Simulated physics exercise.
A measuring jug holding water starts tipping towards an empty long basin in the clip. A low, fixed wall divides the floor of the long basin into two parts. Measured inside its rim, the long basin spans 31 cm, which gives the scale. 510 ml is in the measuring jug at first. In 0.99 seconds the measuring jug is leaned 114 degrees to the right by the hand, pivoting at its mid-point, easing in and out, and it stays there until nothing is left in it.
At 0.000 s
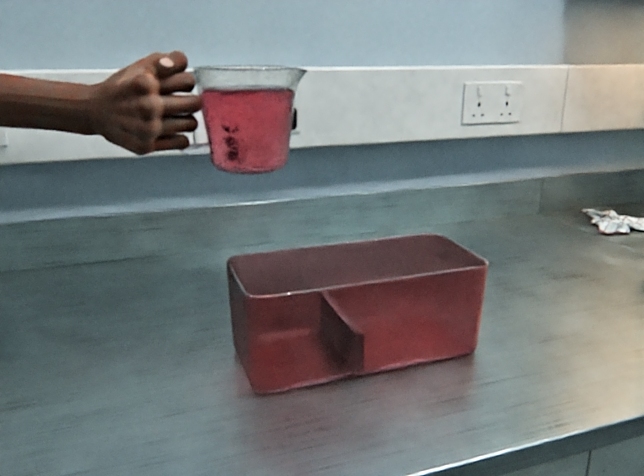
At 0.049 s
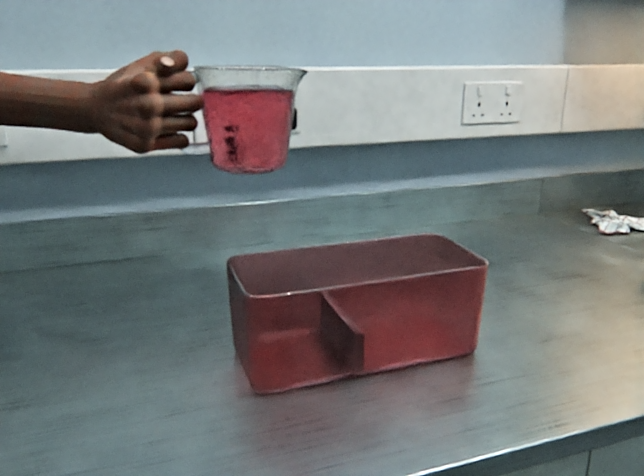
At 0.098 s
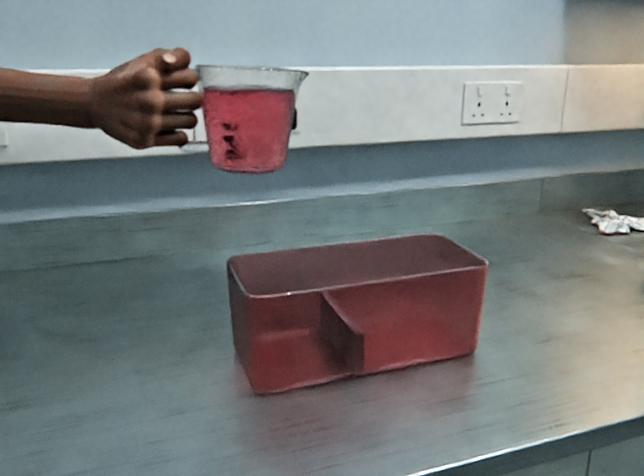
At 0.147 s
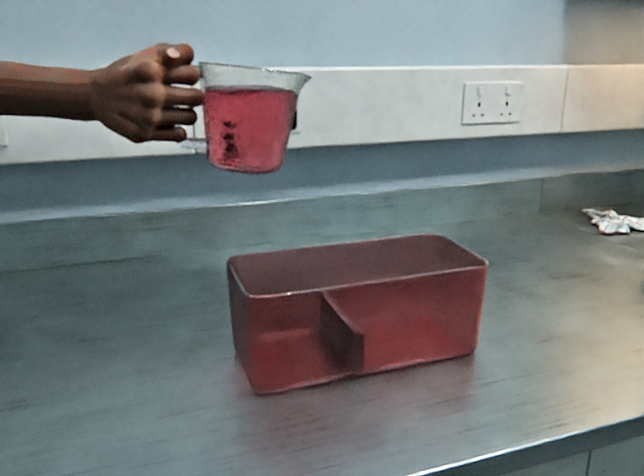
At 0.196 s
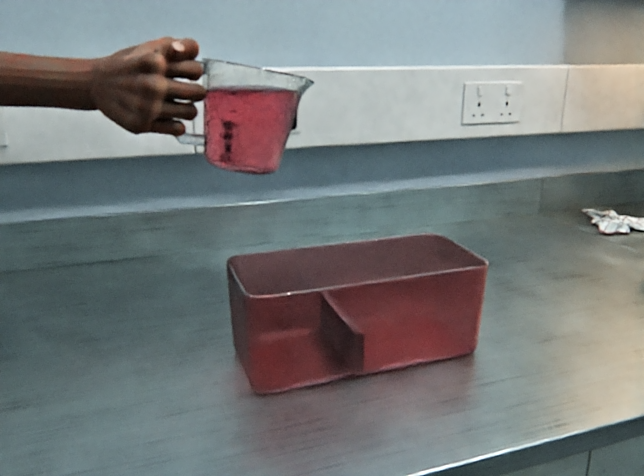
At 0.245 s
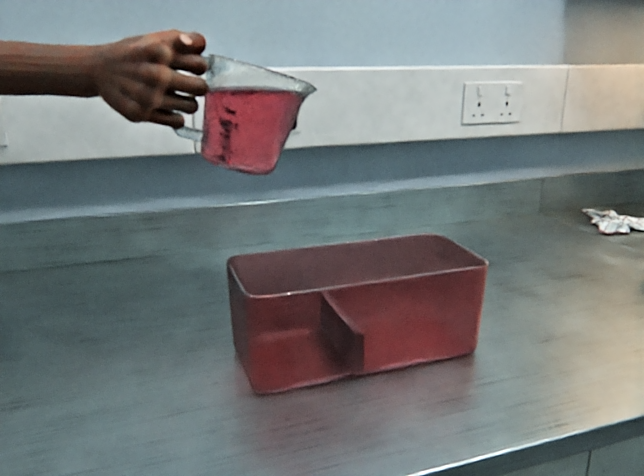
On a metal counter, a hand slowly tilting a measuring jug of red liquid to the right above a long red basin.
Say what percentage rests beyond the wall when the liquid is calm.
Roughly 80 per cent rests beyond the wall.
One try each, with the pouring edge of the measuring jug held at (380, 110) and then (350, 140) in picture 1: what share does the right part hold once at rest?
Near 95 in a hundred on the first go and near 95 in a hundred on the second.
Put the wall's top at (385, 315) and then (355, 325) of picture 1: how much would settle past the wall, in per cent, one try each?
In order, 5 and 65 per cent.
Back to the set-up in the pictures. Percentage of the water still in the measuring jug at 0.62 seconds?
Remaining: Near 64 % of the total.
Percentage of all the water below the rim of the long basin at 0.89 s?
Roughly 74 %.
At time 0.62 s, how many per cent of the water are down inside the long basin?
I'd put it near 7 percent.
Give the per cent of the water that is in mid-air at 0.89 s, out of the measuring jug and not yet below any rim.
About 18 per cent.
Then, 0.62 s in, the tilt is 79° and 65 per cent is still to pour, 0 is left of the wall and 7 right of it.
Then, 0.89 s in, the tilt is 111° and 8 per cent is still to pour, 4 is left of the wall and 70 right of it.
Then, 1.18 s in, the tilt is 114° and 0 per cent is still to pour, 19 is left of the wall and 80 right of it.
Then, 1.49 s in, the tilt is 114° and 0 per cent is still to pour, 19 is left of the wall and 80 right of it.
Finally, 19 per cent lies left of the wall, 80 right of it and 1 outside.
